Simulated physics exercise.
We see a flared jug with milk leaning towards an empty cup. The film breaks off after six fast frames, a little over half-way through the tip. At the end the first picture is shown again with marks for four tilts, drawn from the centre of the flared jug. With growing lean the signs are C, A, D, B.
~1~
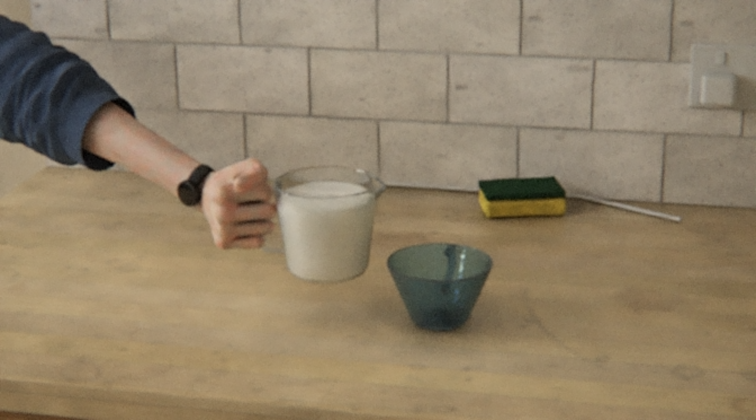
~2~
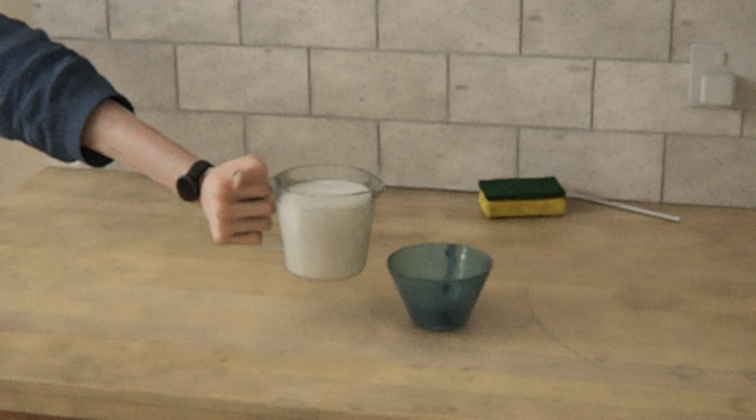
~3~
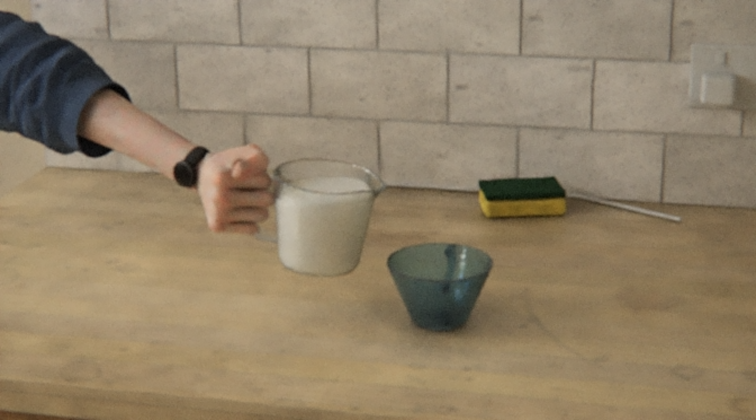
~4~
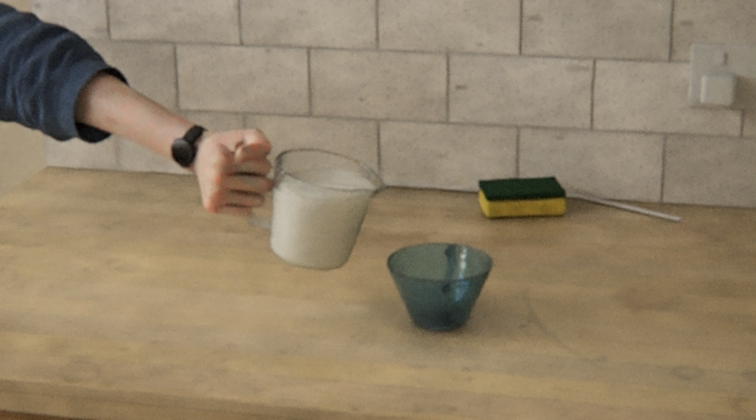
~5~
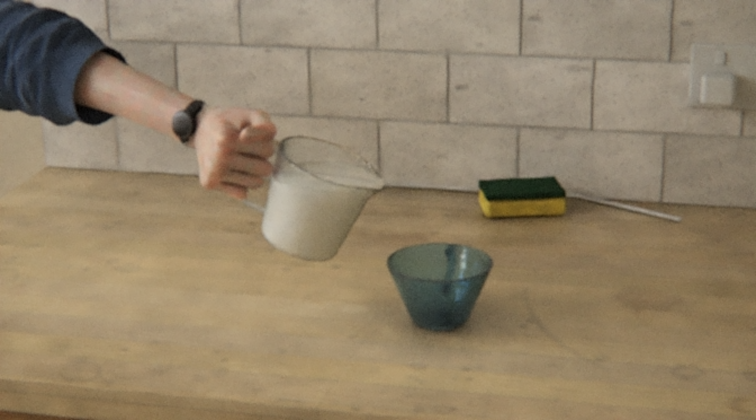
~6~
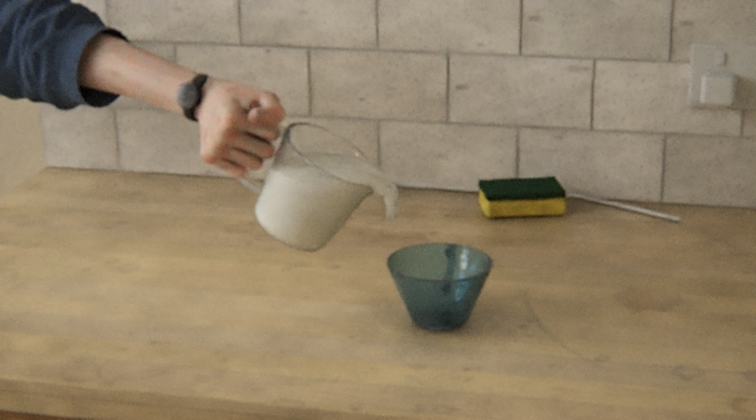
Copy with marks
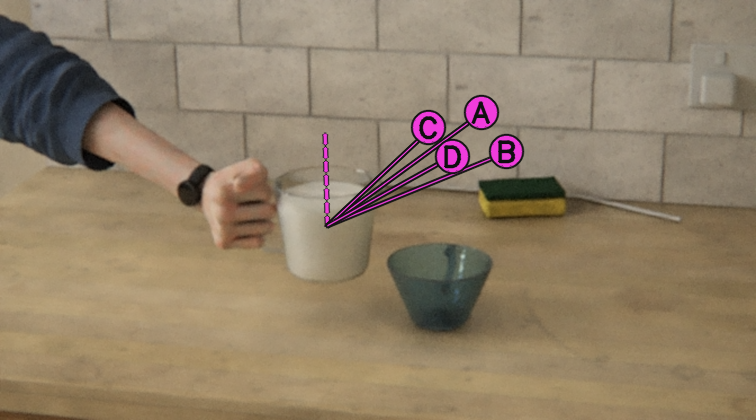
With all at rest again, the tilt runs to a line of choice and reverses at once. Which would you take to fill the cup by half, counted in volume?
I would pick mark C.
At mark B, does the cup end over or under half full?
Over half.
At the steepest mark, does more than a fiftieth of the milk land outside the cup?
Yes, it does.
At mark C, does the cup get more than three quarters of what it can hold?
No, it does not.
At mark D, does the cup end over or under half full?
Over.
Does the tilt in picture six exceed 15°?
Yes.
In magenta, A at (468, 122); B at (490, 158); C at (418, 140); D at (437, 164).
If A is chosen, the cup ends with about 69 % of what it can hold.
If B is chosen, the cup ends with about 88 % of what it can hold; 13 % of the milk is spilt.
If C is chosen, the cup ends with about 53 % of what it can hold.
If D is chosen, the cup ends with about 86 % of what it can hold.
